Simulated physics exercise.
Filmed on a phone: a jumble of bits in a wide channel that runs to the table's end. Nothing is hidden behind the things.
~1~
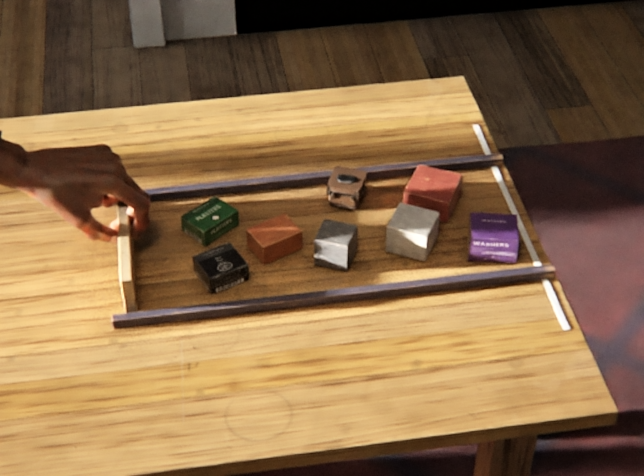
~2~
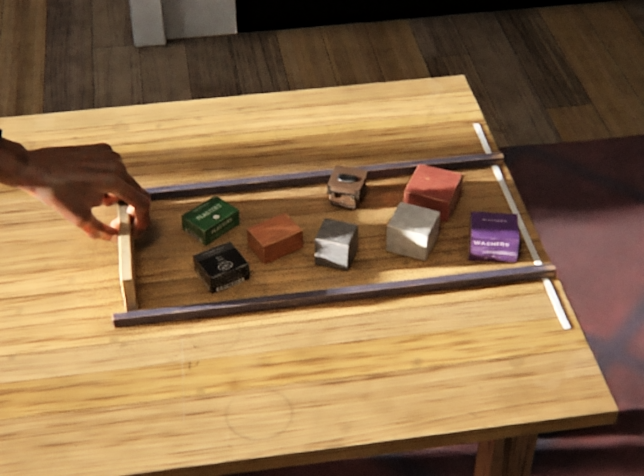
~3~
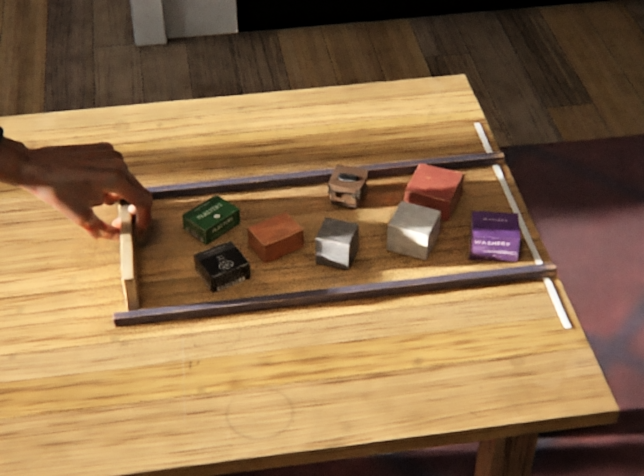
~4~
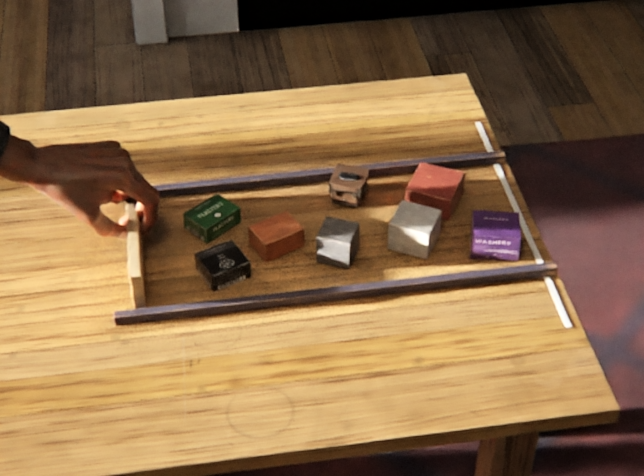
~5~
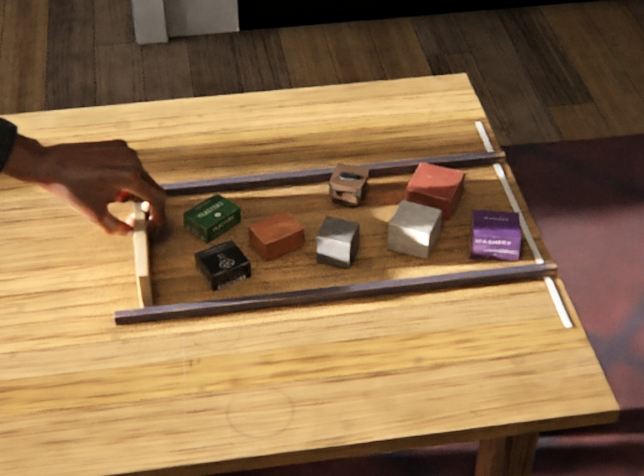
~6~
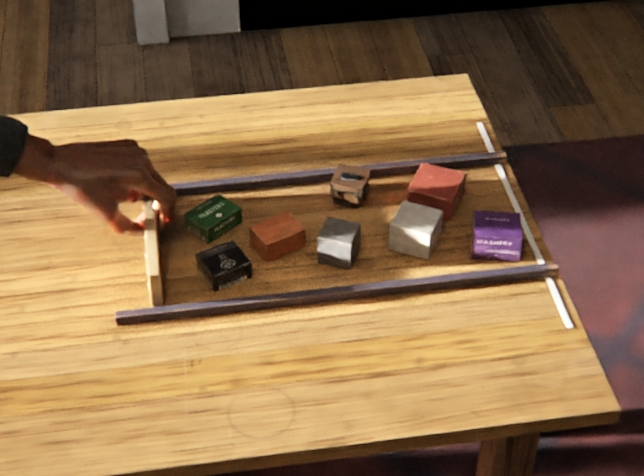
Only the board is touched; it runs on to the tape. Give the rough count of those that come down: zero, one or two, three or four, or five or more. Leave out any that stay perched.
Outcome: The number that fall off is five or more.
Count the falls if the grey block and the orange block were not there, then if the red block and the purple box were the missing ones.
It would be 6 and 6.
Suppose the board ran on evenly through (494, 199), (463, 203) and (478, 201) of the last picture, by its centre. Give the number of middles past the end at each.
In that order 5, 3 and 5.
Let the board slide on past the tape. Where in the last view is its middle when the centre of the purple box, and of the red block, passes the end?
About (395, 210), and (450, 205) for the other.
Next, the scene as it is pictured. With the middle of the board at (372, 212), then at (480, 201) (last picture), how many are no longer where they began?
At the one place 8, at the other 8.
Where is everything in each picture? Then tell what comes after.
In the first frame, purple box (493, 237); red block (433, 194); white block (412, 232); board (126, 240); tape (516, 217).
In the second frame, red block (433, 192); brown case (348, 188).
In the third frame, white block (414, 231); orange block (276, 237).
In the fourth frame, purple box (495, 235); black box (223, 265).
In the fifth frame, red block (435, 191); grey block (338, 242).
In the sixth frame, purple box (496, 236); red block (436, 191); white block (416, 230); board (152, 235); tape (520, 215).
Early on, none off yet; purple box at rest near (496, 236); red block at rest near (436, 191); white block at rest near (416, 230).
A while later, none off yet; purple box travelled about its own width near (551, 235); red block travelled about its own width near (484, 188); white block travelled well along near (499, 221).
Finally, the number that fall off is five or more; lost, green box, black box, orange block, grey block, brown case, white block, red block and purple box.
